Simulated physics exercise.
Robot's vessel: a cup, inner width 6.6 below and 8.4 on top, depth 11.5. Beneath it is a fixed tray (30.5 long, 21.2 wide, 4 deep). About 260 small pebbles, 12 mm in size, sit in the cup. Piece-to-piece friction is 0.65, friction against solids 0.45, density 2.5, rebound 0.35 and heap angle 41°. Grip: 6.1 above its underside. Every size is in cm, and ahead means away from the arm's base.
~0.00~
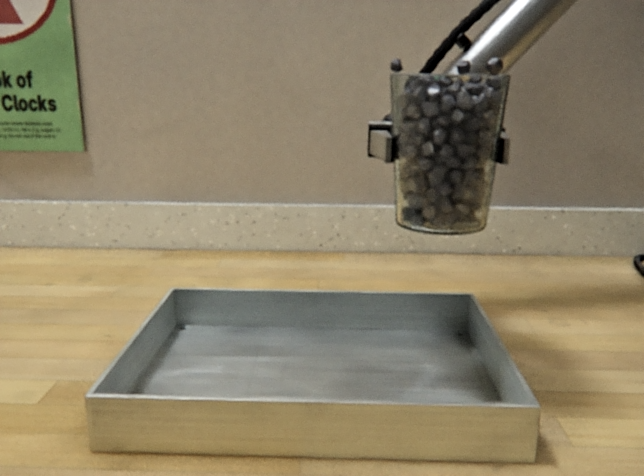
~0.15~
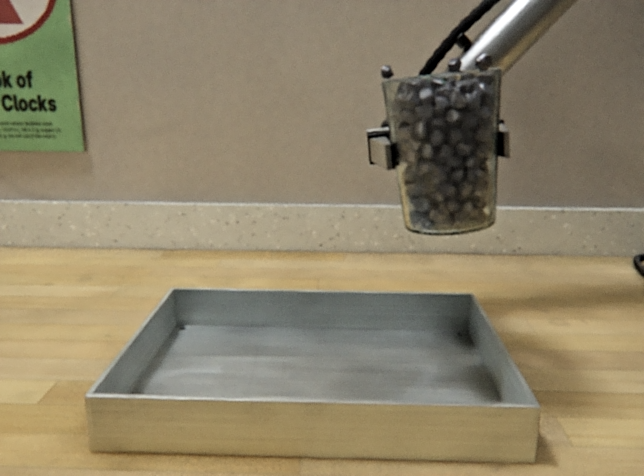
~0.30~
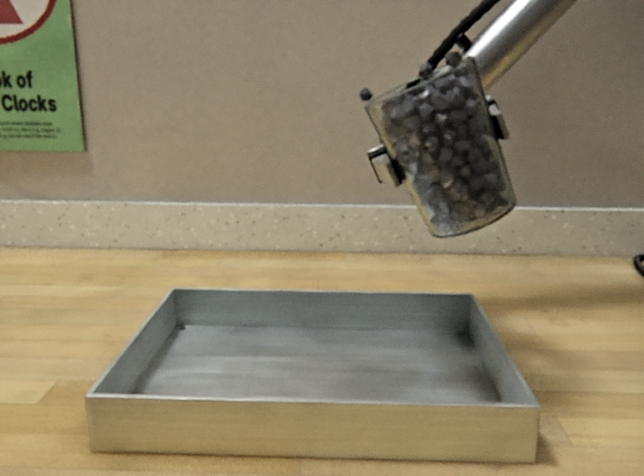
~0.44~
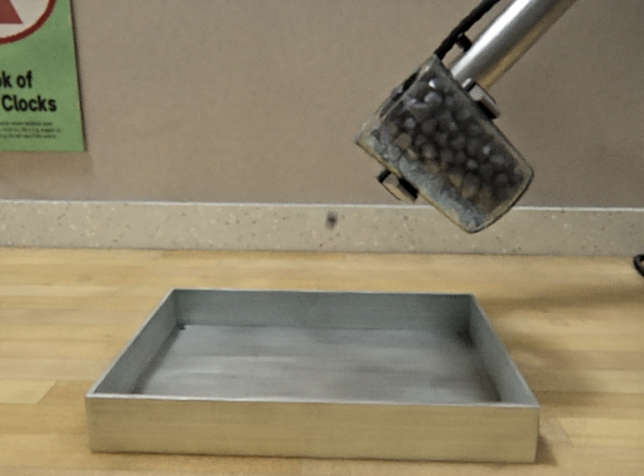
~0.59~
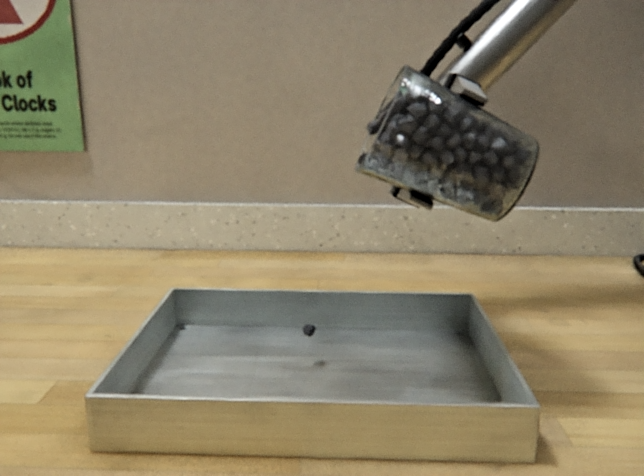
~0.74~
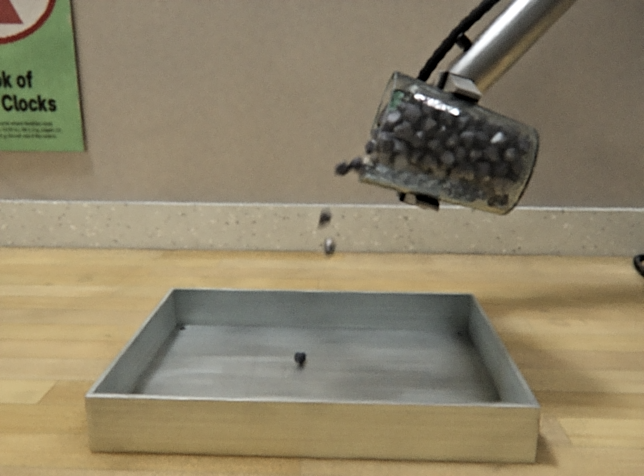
At first, a robot arm holds a clear cup full of small dark pebbles upright above an empty metal tray on a wooden table. The arm then tilts the cup steadily to the left, and one pebble drops into the tray. With the cup nearly sideways, a couple more fall from its rim.
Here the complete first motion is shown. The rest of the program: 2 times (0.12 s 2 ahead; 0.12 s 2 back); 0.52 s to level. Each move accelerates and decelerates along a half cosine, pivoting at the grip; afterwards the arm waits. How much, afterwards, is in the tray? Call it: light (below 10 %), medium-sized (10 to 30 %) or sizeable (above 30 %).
A medium-sized share.
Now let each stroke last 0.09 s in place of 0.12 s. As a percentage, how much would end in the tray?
Roughly 25 percent then.
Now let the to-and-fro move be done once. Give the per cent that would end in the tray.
About 10 %.
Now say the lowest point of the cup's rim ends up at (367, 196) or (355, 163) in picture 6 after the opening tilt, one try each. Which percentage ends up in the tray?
Estimates in order: 35 % and 5 %.
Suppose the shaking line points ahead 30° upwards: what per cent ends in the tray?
I'd reckon around 20 per cent.
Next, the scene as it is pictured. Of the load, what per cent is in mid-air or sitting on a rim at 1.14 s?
About 1 %.
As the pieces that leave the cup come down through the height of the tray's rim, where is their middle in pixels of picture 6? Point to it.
Roughly at (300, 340).
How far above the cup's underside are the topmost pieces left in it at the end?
I'd put it at close to 11.5 centimetres.
By 1.14 s, tilted 73° forward, highest piece 23 above the table; 236 in the cup, 26 in the tray, 3 in flight or on a rim.
By 1.54 s, tilted 24° forward, highest piece 25 above the table; 226 in the cup, 39 in the tray.
By 1.94 s, level, highest piece 26 above the table; 226 in the cup, 39 in the tray.
By 2.99 s, level, highest piece 25 above the table; 226 in the cup, 39 in the tray.
Final count, 226 in the cup, 39 in the tray. That is 15 % in the tray.
